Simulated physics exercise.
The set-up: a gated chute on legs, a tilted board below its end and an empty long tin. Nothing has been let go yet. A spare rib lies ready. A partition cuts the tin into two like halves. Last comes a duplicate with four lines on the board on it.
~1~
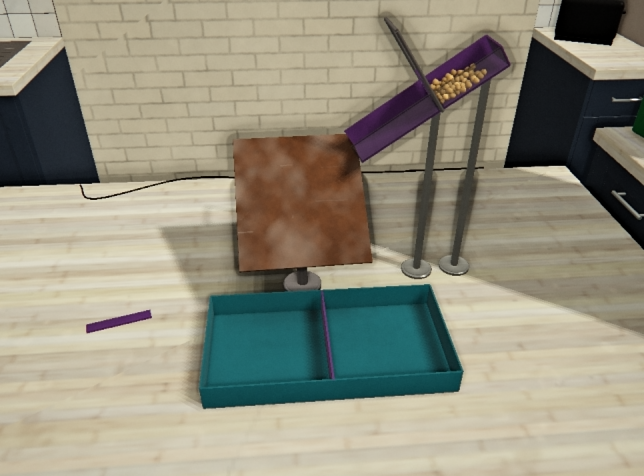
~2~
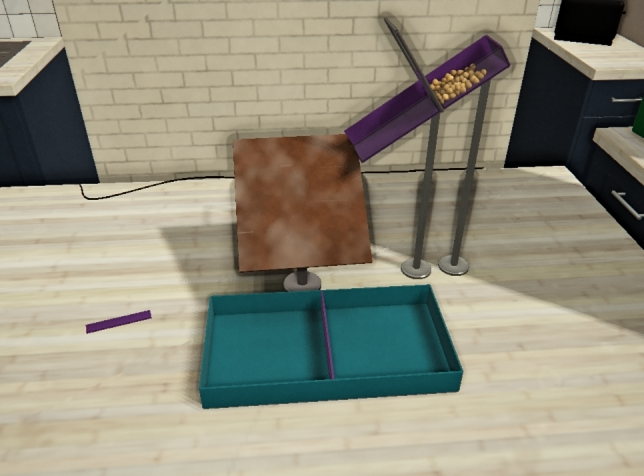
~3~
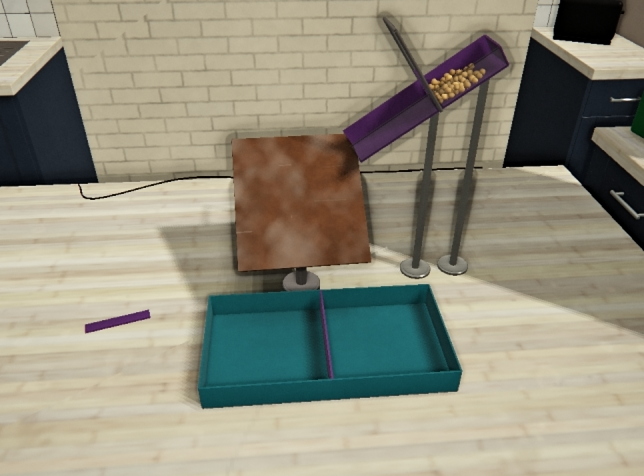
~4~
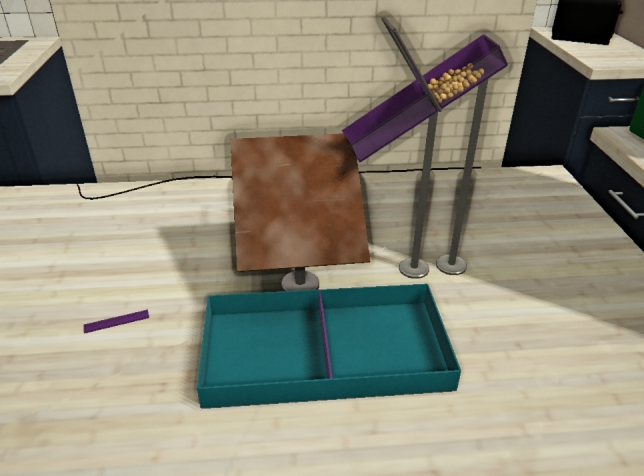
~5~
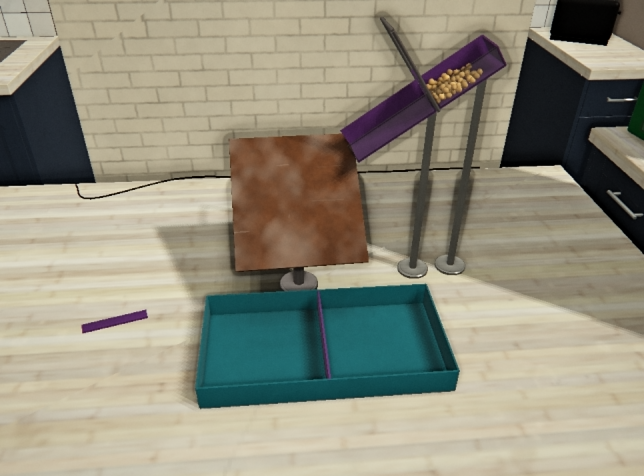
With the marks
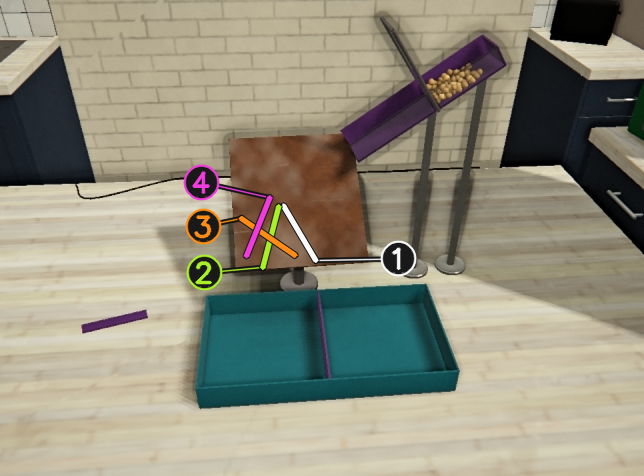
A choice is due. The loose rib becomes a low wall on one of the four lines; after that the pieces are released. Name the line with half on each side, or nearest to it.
I would pick line 3.
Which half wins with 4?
More lands on the left.
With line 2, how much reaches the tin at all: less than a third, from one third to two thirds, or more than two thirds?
It is more than two thirds.
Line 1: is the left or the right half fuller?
Right.
On the marked copy, line 1 from (283, 205) to (315, 260); line 2 from (278, 206) to (262, 267); line 3 from (241, 218) to (294, 255); line 4 from (269, 197) to (246, 255).
With 1, of what is caught, a small part in the left half, nearly all in the right.
With 2, of what is caught, nearly all in the left half, a small part in the right.
With 3, of what is caught, about two thirds in the left half, about a third in the right.
With 4, of what is caught, nearly all in the left half, a small part in the right.
